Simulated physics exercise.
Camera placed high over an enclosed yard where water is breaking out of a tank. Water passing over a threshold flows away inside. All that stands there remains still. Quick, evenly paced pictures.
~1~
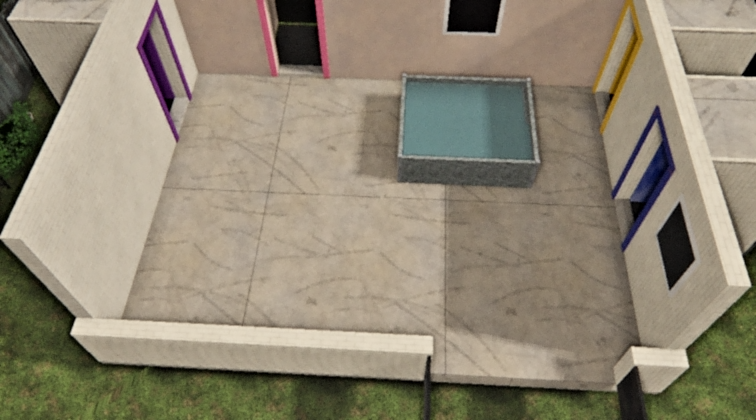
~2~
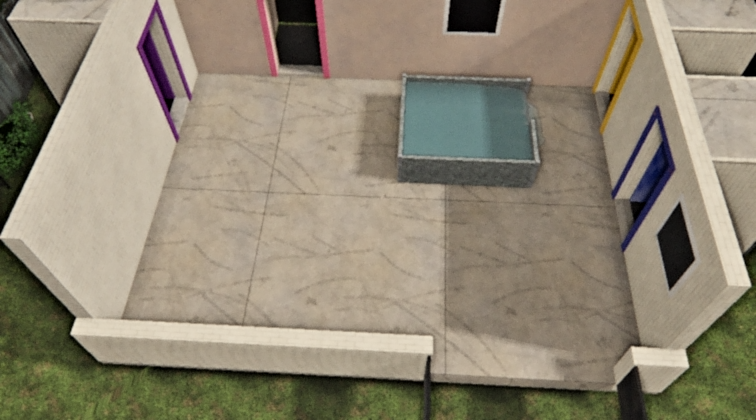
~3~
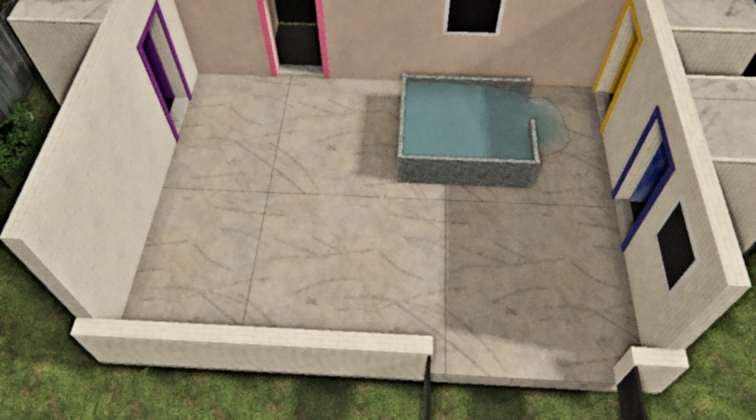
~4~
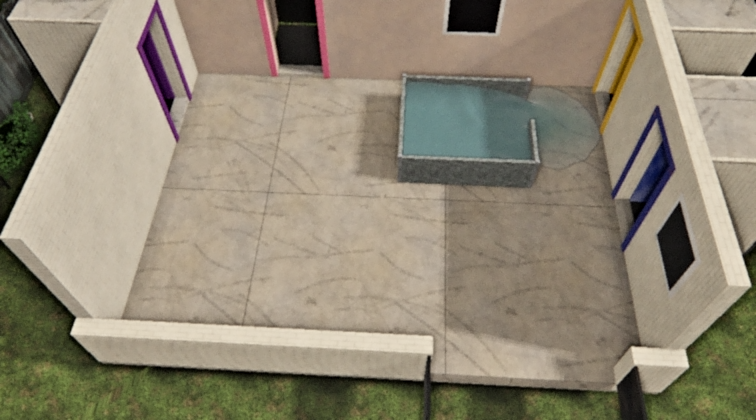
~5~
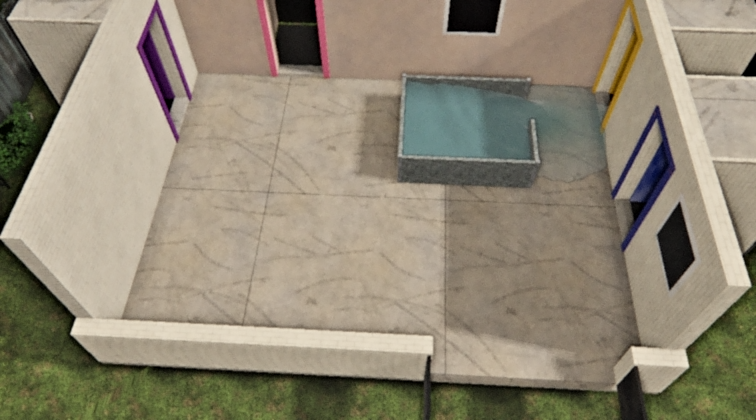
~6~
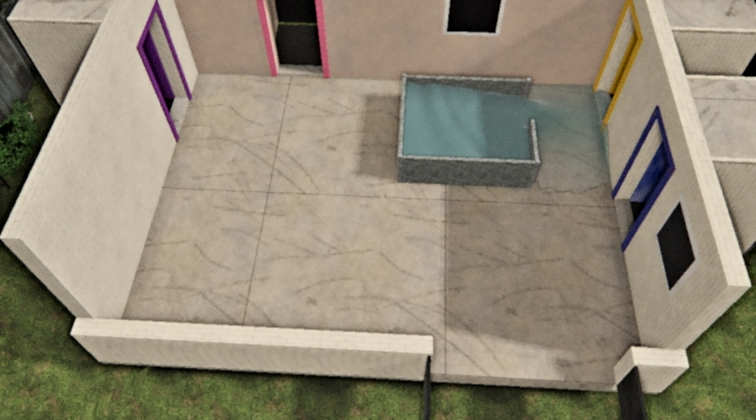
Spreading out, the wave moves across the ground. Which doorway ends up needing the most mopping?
The yellow doorway.
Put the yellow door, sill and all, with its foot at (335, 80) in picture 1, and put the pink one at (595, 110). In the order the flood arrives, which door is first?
Answer: The one in pink.
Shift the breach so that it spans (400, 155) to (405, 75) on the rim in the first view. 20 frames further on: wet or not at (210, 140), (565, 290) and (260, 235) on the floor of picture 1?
In the order given: Waterlogged, bare, waterlogged.
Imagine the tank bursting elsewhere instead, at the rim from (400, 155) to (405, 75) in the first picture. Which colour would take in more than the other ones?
Most of it gets in at the purple-painted one.
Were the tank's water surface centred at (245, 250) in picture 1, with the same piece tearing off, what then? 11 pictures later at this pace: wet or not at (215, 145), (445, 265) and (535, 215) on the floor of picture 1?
In the order given: Not reached, wetted and wetted.
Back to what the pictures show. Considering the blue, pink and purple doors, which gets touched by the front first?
That'd be the blue door, I think.
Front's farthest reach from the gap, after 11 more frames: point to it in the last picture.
Close to (636, 344), I think.
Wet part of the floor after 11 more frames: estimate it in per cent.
Around 15 in a hundred.
A moment on, water covers 10 % of the floor; yellow door a lot in, blue door wet at the sill, nothing in, purple door not reached, pink door not reached.
Next, water covers 15 % of the floor; yellow door a lot in, blue door wet at the sill, nothing in, purple door not reached, pink door not reached.
Then, water covers 30 % of the floor; yellow door a lot in, blue door a trickle in, purple door not reached, pink door not reached.
Later, water covers 40 % of the floor; yellow door a lot in, blue door a trickle in, purple door not reached, pink door wet at the sill, nothing in.
In the end, water covers 45 % of the floor; yellow door a lot in, blue door a trickle in, purple door wet at the sill, nothing in, pink door wet at the sill, nothing in; the yellow door has let in the most.
